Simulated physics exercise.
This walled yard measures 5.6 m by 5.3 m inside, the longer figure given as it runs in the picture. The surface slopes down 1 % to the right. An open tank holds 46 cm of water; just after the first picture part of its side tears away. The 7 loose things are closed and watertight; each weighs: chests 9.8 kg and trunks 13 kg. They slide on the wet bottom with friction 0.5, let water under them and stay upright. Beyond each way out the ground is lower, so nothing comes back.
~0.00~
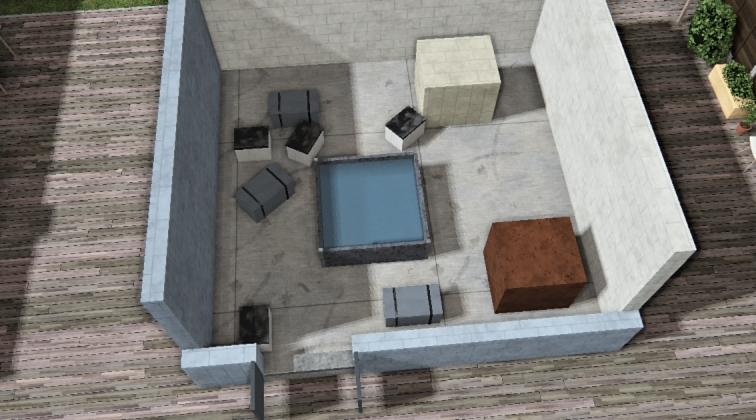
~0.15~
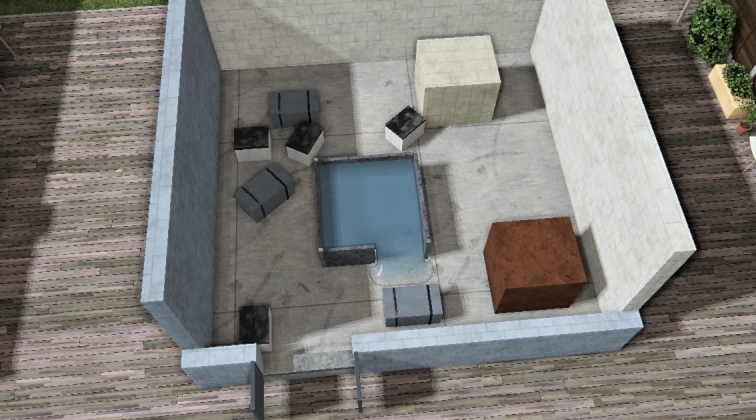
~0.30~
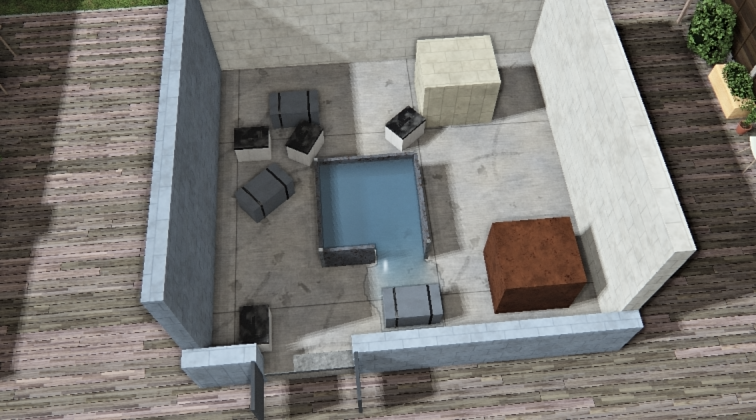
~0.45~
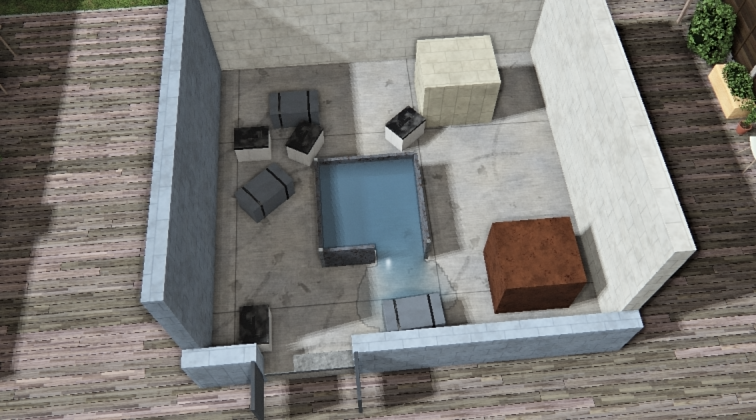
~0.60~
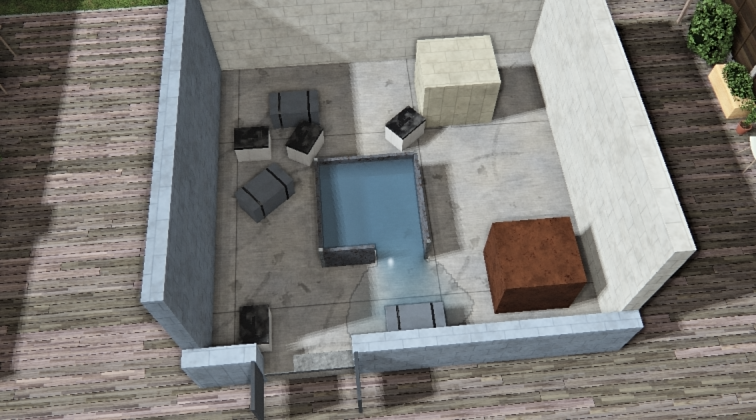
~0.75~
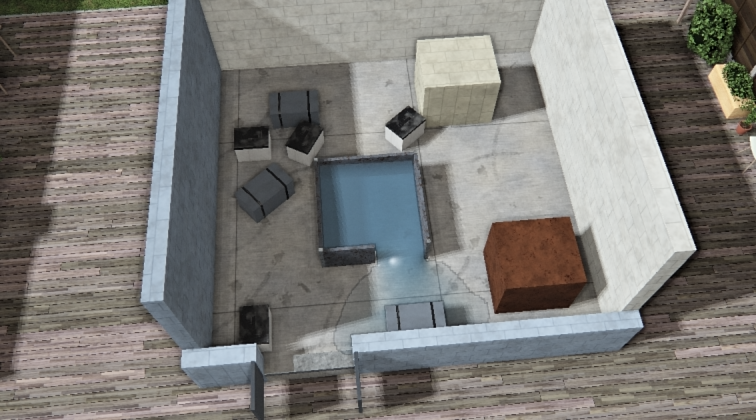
In this clip, part of the near side of a water-filled tank in a walled yard opens, and water spreads across the floor toward the viewer, pushing a grey strapped box a short way to the near wall.
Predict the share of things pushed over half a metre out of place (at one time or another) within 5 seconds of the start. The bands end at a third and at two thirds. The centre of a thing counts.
Share: Under a third.
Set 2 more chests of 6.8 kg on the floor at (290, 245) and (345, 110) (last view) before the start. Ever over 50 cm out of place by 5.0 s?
In turn: Less, less.
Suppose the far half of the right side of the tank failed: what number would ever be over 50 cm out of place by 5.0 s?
In that case 0 of them.
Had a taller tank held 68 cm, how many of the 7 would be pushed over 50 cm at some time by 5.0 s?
In that case 1 of them.
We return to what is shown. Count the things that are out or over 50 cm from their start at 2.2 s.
I count 0.
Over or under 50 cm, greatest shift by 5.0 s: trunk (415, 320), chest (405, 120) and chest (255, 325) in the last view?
In turn: Past it, short of it, past it.
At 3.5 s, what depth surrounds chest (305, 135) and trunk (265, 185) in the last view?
About 0 and 0 cm.
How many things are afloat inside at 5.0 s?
2 of them.
After 1.1 s 0 of 7 are over 50 cm from their spots; 1 afloat.
After 2.2 s 0 of 7 are over 50 cm from their spots; 1 afloat.
After 3.5 s 1 of 7 are over 50 cm from their spots; 2 afloat.
After 5.0 s 2 of 7 are over 50 cm from their spots, and 2 have been at some point; 2 afloat.
